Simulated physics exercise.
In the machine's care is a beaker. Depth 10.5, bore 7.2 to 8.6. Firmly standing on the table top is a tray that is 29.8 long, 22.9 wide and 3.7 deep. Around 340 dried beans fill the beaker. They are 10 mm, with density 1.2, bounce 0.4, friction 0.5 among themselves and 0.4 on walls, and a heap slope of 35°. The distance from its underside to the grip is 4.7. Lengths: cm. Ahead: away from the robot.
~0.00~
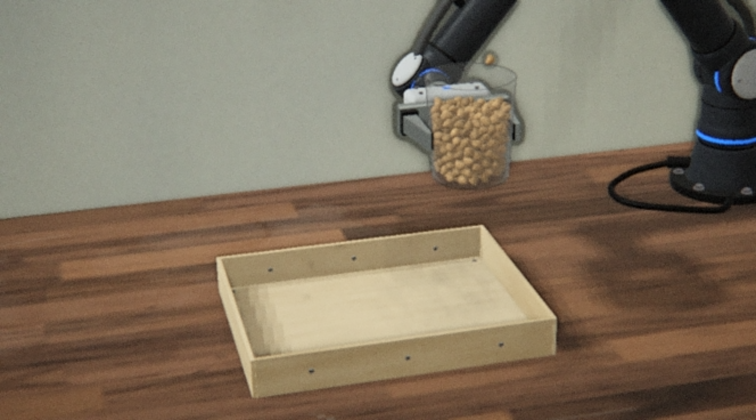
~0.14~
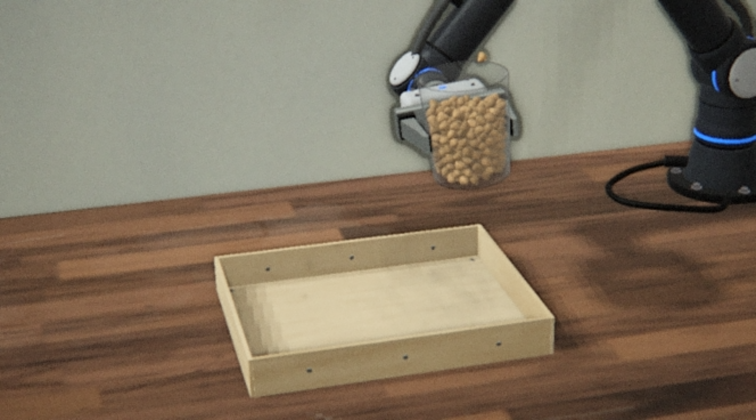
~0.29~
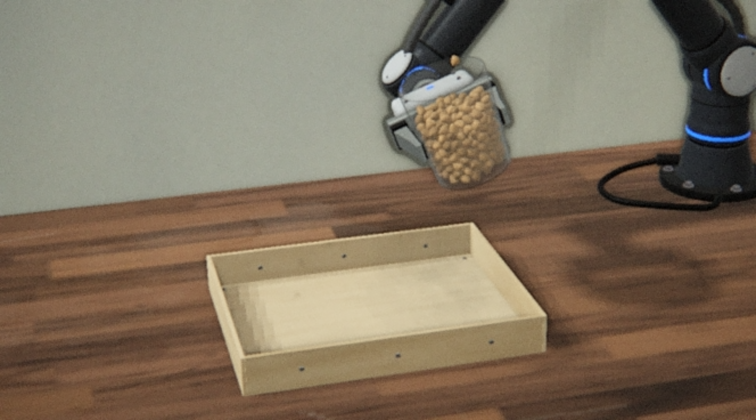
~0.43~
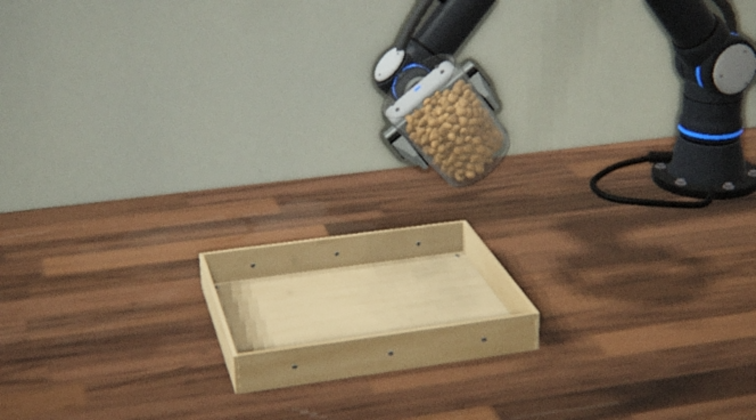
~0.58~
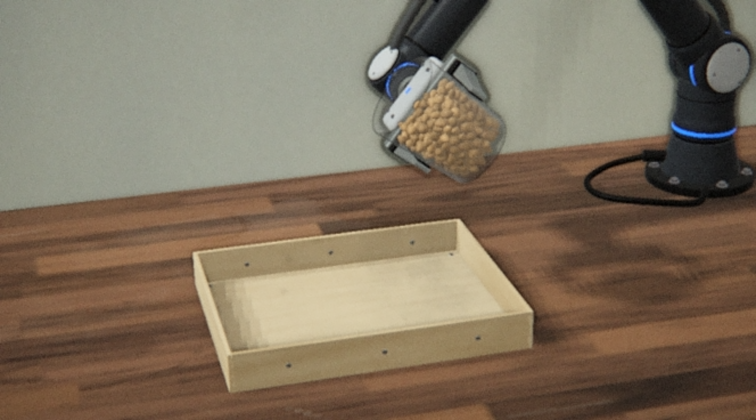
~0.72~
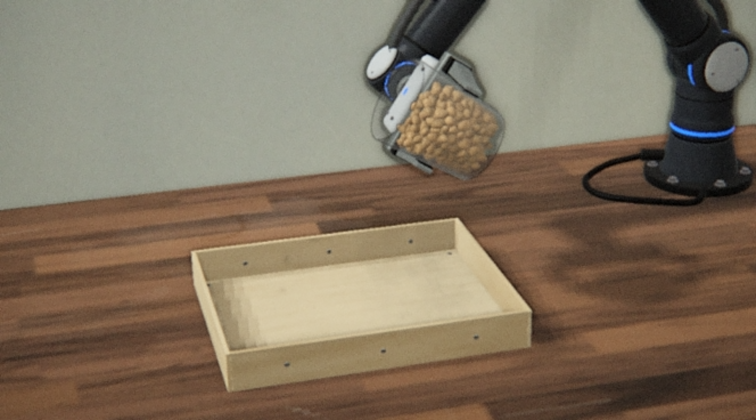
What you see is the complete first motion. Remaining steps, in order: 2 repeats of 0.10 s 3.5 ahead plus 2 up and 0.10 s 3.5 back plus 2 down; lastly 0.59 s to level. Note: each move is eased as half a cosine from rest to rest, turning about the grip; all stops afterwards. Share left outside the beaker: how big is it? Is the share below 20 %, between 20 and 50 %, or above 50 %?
It is between 20 and 50 %.
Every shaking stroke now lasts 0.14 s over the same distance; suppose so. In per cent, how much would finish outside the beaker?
10 %.
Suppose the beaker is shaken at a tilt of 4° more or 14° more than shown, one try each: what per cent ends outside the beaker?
First try near 45 %, second near 60 %.
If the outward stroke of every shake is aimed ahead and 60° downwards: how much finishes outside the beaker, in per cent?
Some 0 in a hundred.
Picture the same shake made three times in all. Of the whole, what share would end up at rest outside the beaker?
My guess is near 40 per cent.
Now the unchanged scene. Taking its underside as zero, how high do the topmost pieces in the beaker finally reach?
Top of the fill: Near 9.0 cm.
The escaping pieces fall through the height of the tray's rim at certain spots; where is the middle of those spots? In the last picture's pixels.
They come through centred close to (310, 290).
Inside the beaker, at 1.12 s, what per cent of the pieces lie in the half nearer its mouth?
Estimate: Around 65 %.
By 1.12 s, tilted 56° forward, highest piece 23 above the table; 248 in the beaker, 62 in the tray, 34 in flight or on a rim.
By 1.51 s, tilted 14° forward, highest piece 25 above the table; 228 in the beaker, 115 in the tray, 1 on the table or floor.
By 1.91 s, level, highest piece 24 above the table; 228 in the beaker, 115 in the tray, 1 on the table or floor.
By 2.96 s, level, highest piece 24 above the table; 228 in the beaker, 115 in the tray, 1 on the table or floor.
Final count, 228 in the beaker, 115 in the tray, 1 on the table or floor. That is 34 % outside the beaker.
